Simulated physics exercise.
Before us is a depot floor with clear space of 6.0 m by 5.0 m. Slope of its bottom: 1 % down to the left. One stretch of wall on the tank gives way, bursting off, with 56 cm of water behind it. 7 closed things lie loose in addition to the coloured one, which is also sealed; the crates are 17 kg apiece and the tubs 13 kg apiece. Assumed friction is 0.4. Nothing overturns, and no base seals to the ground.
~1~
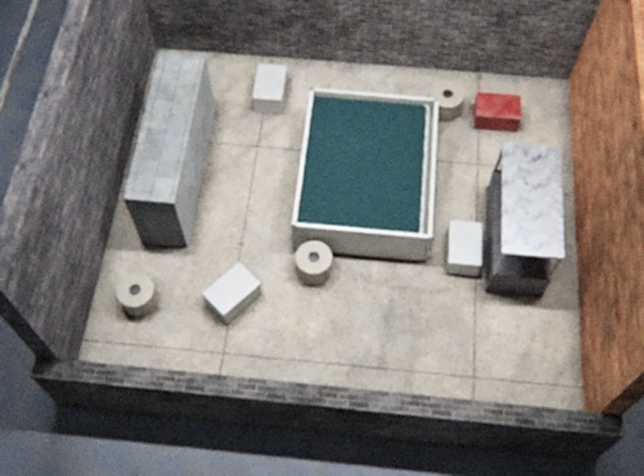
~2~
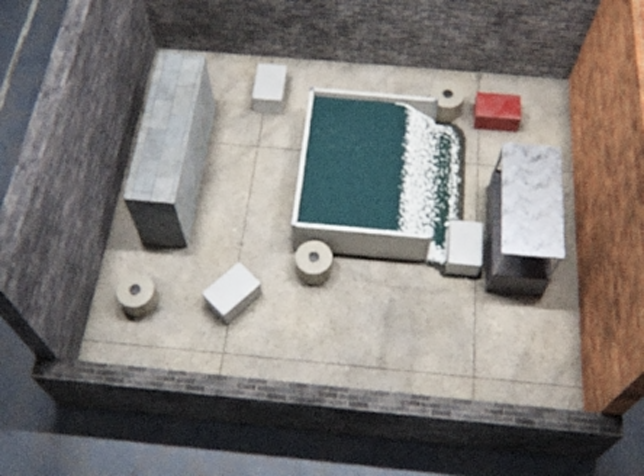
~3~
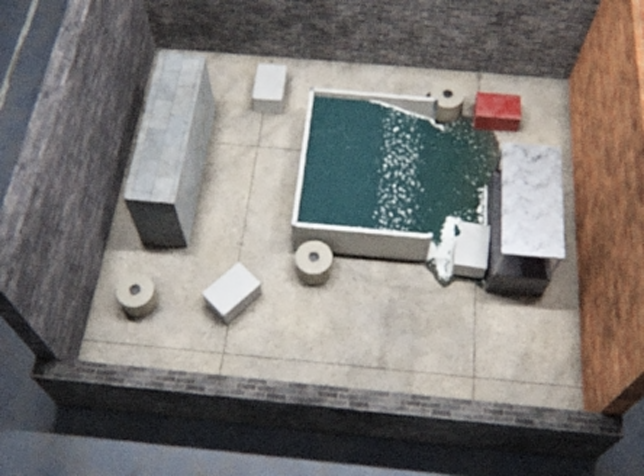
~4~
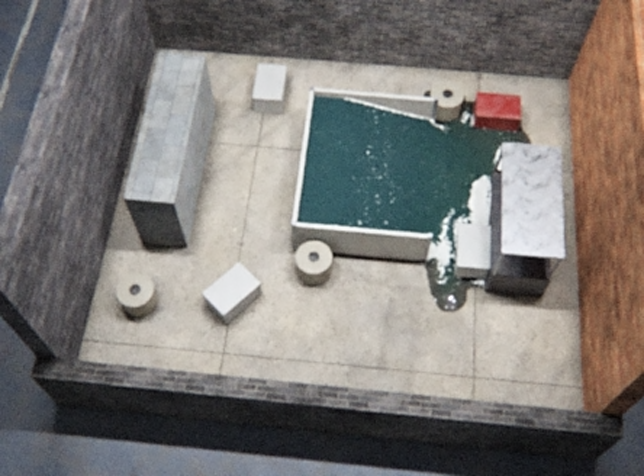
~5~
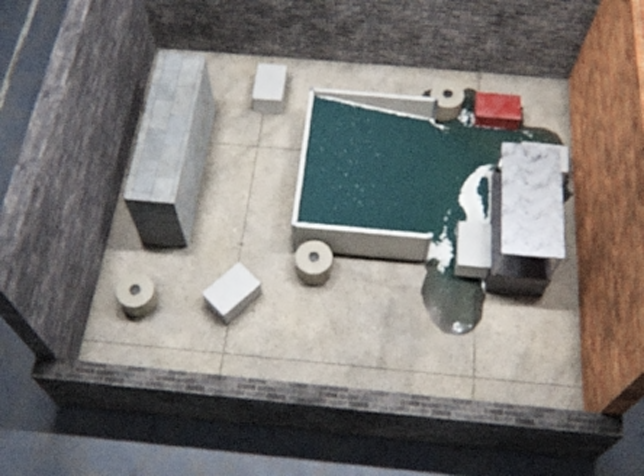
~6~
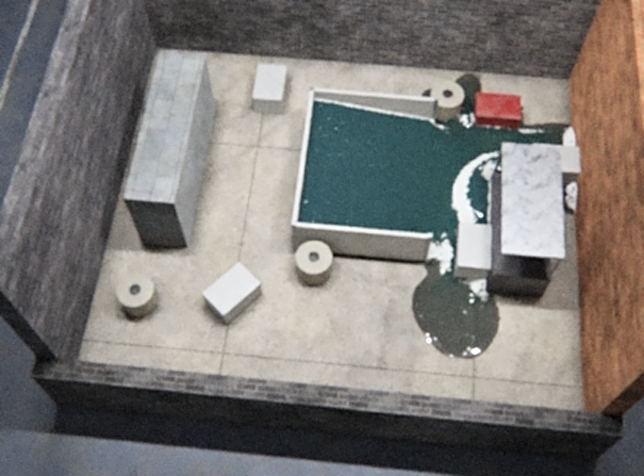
On a walled depot floor, dark green water fills a white-sided tank among pale crates, round tubs and a red crate. The tank's right side bursts open and foaming water rushes out, shoving a pale crate rightward. It then spreads around the grey block and red crate, pooling toward the front.
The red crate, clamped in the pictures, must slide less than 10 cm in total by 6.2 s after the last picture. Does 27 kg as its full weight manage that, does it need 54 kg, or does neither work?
The pick is none of them.
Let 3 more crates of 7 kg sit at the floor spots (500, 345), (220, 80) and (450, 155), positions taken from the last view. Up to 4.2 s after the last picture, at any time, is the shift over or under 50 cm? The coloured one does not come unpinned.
Taking them in order, the first is above the mark, the second above the mark and the third above the mark.
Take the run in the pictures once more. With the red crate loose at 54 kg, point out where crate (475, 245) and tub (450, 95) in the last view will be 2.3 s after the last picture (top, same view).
They end up about (268, 331) and (399, 95) in the last view.
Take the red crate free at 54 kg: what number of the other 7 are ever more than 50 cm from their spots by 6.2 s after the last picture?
The tally stands at 5.
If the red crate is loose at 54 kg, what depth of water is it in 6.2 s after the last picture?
Close to 7 cm deep.
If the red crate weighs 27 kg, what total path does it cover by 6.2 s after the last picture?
Total path: Approx. 550 cm.
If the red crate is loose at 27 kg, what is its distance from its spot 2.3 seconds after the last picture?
About 200 cm off its spot.
Then, 0.6 s after the last picture the red crate would be 35 cm from its start with 27 kg and 11 cm from its start with 54 kg; 11 cm of water round it then.
Then, 2.3 s after the last picture the red crate would be 185 cm from its start with 27 kg and 117 cm from its start with 54 kg; 13 cm of water round it then.
Then, 4.2 s after the last picture the red crate would be 433 cm from its start with 27 kg and 194 cm from its start with 54 kg; 9 cm of water round it then.
Then, 6.2 s after the last picture the red crate would be 443 cm from its start with 27 kg and 194 cm from its start with 54 kg; 7 cm of water round it then.
